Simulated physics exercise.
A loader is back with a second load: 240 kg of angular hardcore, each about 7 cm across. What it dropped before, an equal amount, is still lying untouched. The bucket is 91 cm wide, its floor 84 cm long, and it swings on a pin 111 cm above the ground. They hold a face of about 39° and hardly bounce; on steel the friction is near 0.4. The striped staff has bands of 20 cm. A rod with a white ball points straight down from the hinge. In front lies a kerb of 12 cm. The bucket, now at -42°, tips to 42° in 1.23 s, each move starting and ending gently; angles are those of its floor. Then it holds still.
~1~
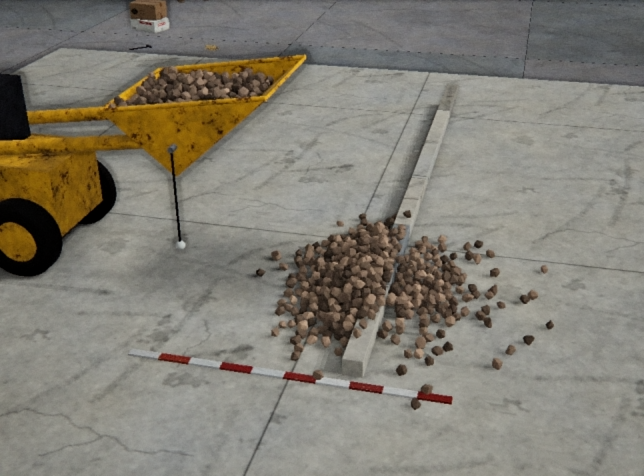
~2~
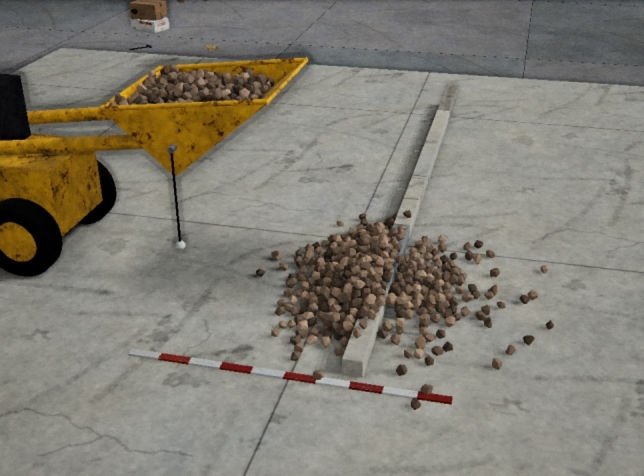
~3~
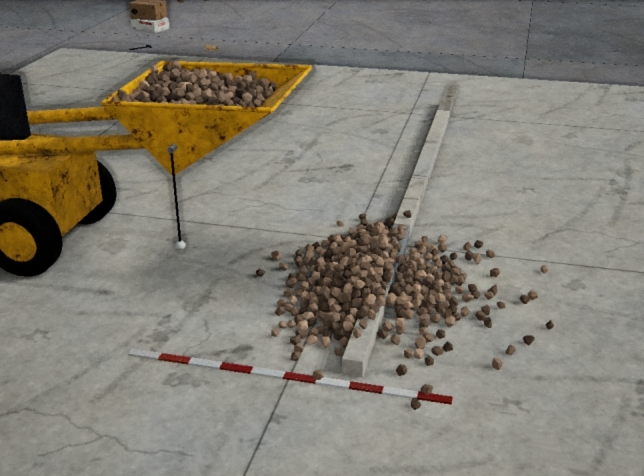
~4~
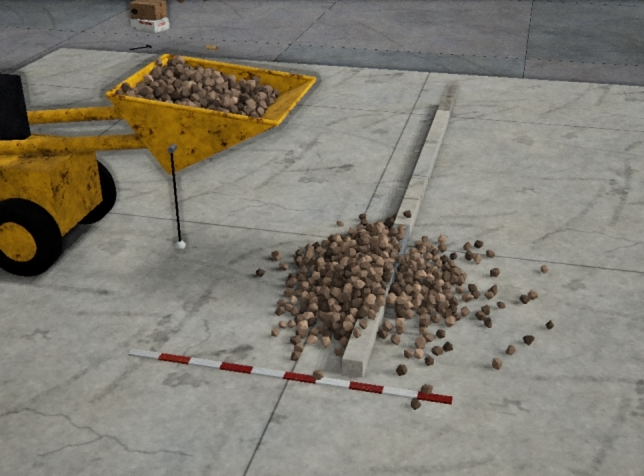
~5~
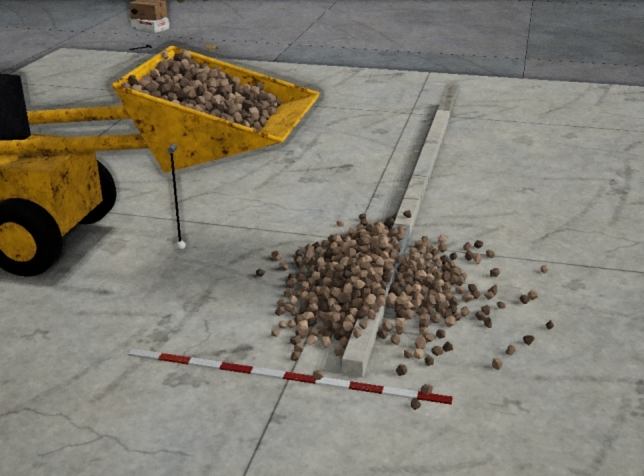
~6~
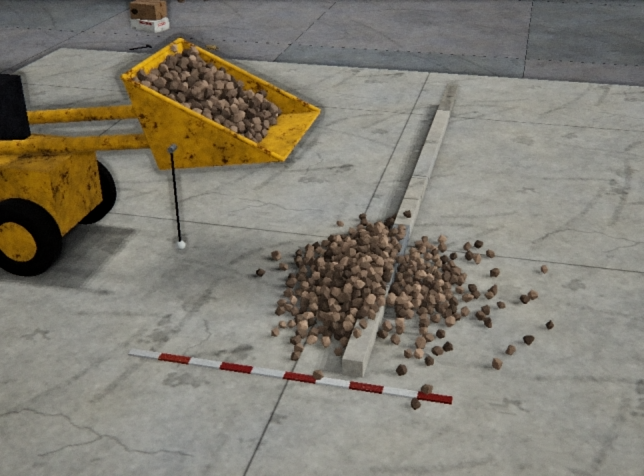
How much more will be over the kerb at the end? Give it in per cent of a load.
Some 0 per cent is added.
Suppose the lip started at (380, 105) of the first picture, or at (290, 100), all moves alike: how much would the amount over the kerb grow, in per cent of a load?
First some 90, then 0 per cent.
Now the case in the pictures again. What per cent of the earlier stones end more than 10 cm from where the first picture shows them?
Roughly 0 per cent of them.
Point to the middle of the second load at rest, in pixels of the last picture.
Their middle is at about (304, 264).
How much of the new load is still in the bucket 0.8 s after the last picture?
About 60 per cent.
Then, 0.4 s after the last picture the floor is at 29°; in per cent of one load, 100 in the bucket, 74 on this side of the kerb, 26 over the kerb; the foremost stones are at (524, 317).
Then, 0.8 s after the last picture the floor is at 42°; in per cent of one load, 62 in the bucket, 112 on this side of the kerb, 26 over the kerb; the foremost stones are at (524, 317).
Then, 1.2 s after the last picture the floor is at 42°; in per cent of one load, 12 in the bucket, 162 on this side of the kerb, 26 over the kerb; the foremost stones are at (524, 317).
Then, 3.6 s after the last picture the floor is at 42°; in per cent of one load, 0 in the bucket, 174 on this side of the kerb, 26 over the kerb; the foremost stones are at (524, 317). Net gain over the kerb, 0.
